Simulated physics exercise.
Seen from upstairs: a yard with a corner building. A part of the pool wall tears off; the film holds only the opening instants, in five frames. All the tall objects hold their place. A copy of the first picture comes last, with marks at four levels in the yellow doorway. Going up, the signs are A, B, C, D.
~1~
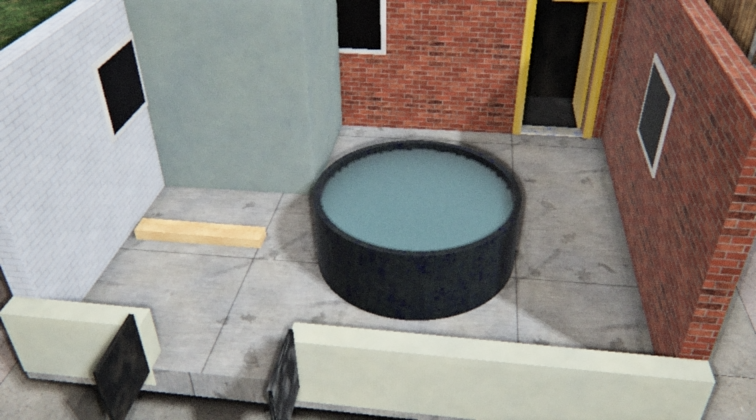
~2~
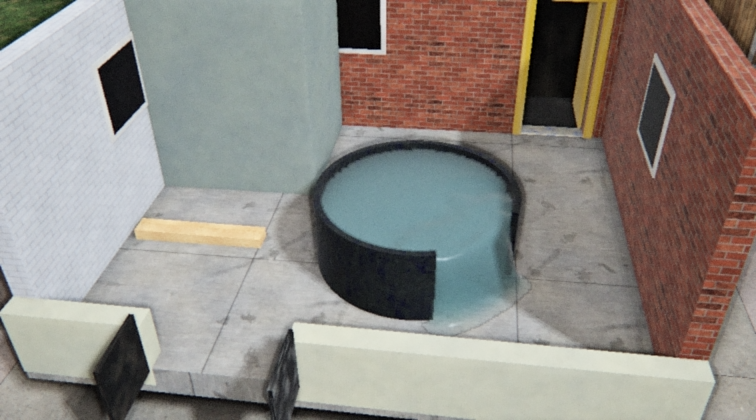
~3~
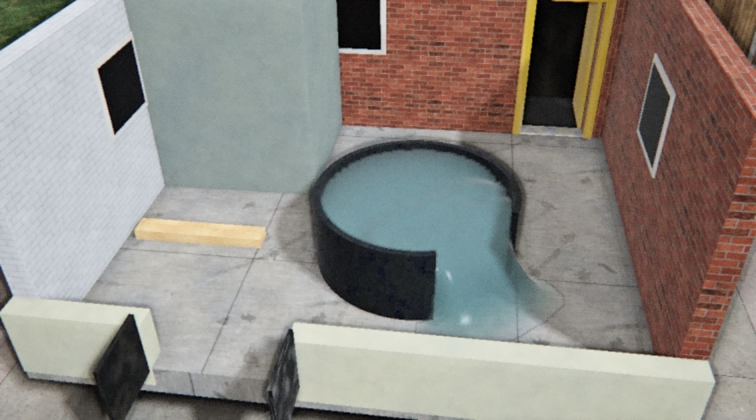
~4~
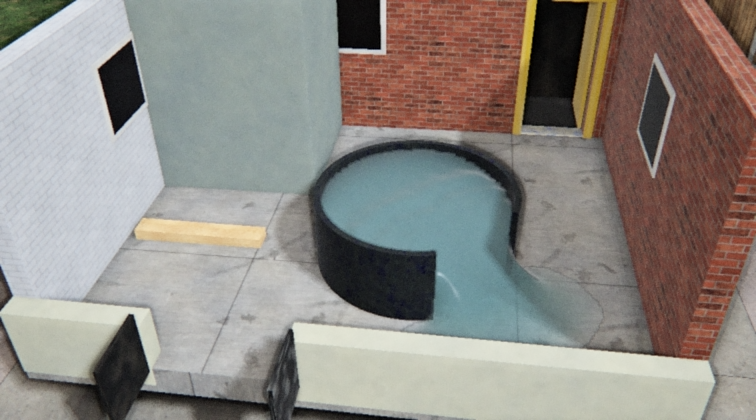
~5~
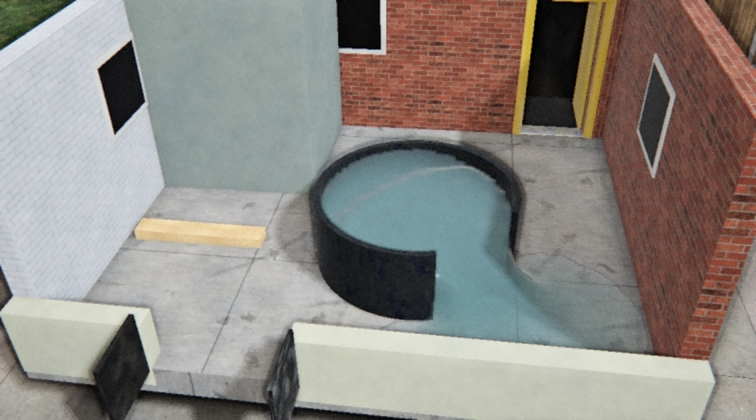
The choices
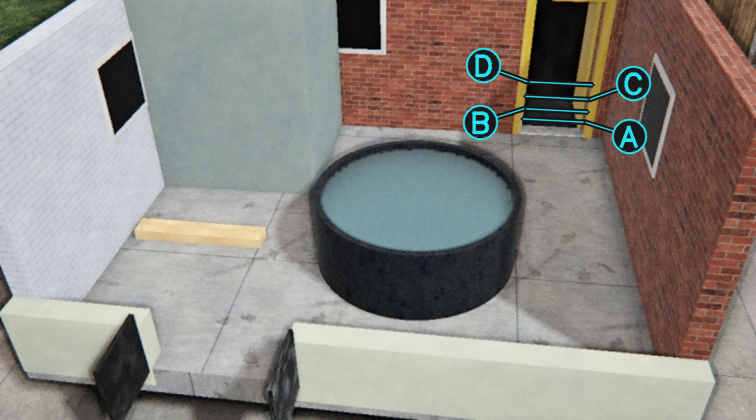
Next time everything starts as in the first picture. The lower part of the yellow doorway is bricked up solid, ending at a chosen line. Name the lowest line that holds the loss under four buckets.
A is the one.
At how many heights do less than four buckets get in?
All four.
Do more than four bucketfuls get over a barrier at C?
No, that is safe.
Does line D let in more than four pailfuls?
No, not at all.
In cyan, A at (554, 120); B at (555, 110); C at (557, 97); D at (559, 83); from the bottom up A, B, C, D.
For line A, a bucket or two gets in.
For line B, nothing gets over.
For line C, nothing gets over.
For line D, nothing gets over.
